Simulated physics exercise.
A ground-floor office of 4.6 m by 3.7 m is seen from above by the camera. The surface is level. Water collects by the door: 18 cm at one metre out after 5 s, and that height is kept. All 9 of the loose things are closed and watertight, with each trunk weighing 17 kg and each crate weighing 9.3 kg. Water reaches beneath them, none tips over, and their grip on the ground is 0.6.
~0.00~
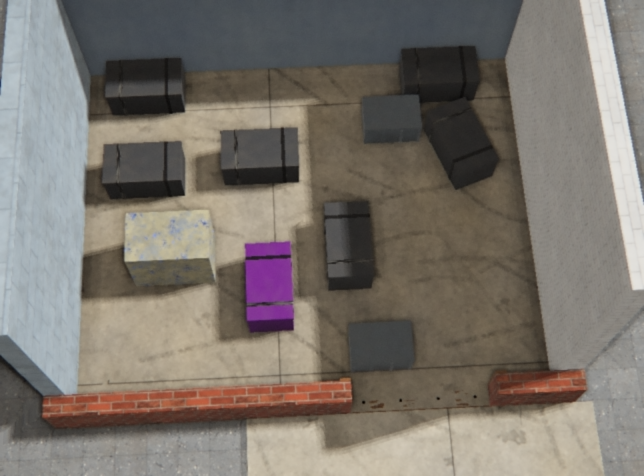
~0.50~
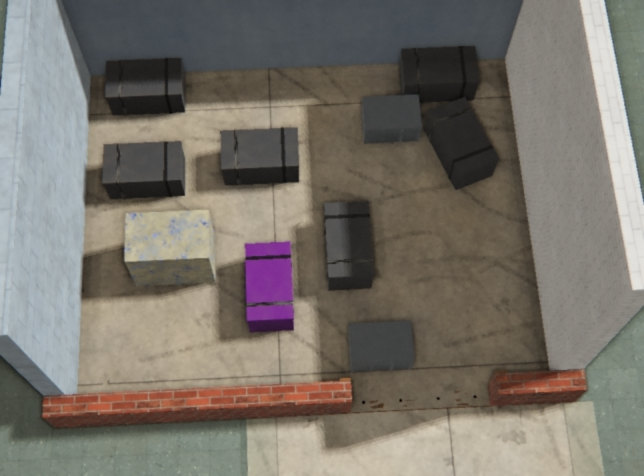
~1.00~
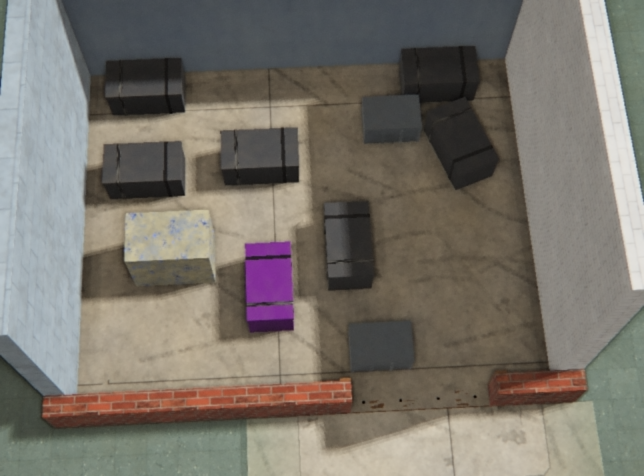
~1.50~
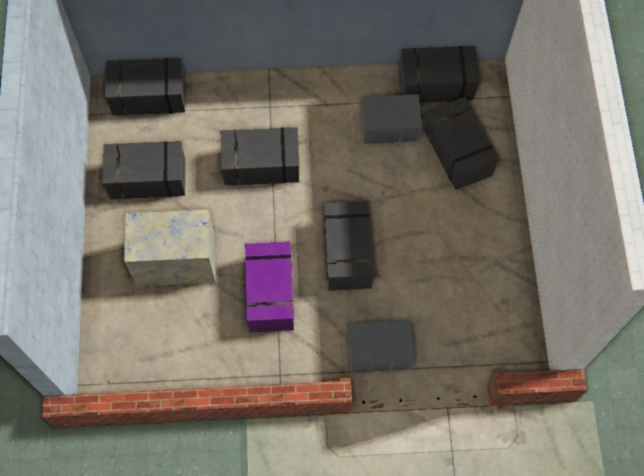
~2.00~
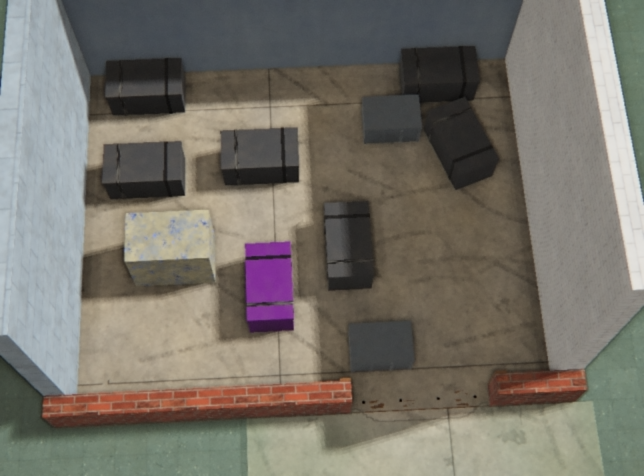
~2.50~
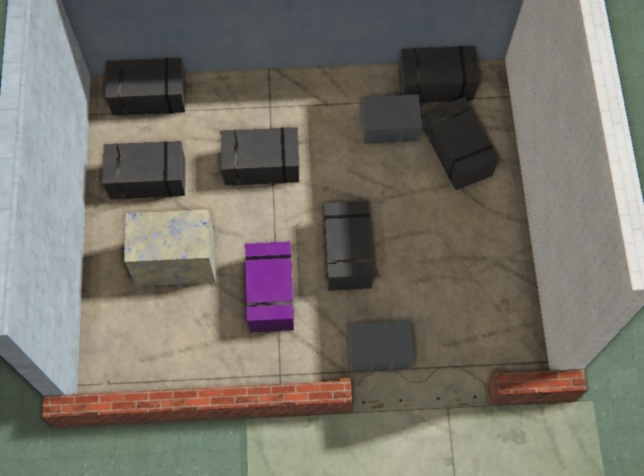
At the start, a purple trunk sits among dark boxes and a pale mottled block in a roofless room, with grey paving outside. The paving turns greenish as water covers it, then the tint spreads over the pale slabs by the doorway and into the gap, while nothing inside visibly moves.
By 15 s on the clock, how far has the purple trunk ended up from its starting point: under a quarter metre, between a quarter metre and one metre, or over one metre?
It winds up a bit off.
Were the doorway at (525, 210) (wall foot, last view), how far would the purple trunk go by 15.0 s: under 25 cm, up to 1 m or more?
I'd expect the purple trunk to get swept far off.
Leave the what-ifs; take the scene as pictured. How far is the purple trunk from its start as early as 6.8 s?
Close to 5 cm.
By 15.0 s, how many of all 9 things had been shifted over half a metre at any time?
By my tally, 9.
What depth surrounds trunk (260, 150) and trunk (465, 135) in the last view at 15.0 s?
Some 11 cm at the first, some 13 cm at the second.
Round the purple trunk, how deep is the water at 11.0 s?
3 cm or so.
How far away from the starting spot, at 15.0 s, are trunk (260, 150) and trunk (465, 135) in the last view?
They sit 50 cm and 50 cm away, in the order given.
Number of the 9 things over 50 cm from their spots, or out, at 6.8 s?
By that time the total stands at 1.
After 3.5 s the purple trunk is near (269, 280), 0.0 m from its start, aground; 0 afloat.
After 6.8 s the purple trunk is near (266, 280), 0.0 m from its start, aground; 2 afloat.
After 11.0 s the purple trunk is near (260, 281), 0.1 m from its start, aground; 8 afloat.
After 15.0 s the purple trunk is near (248, 330), 0.5 m from its start, afloat; 9 afloat.
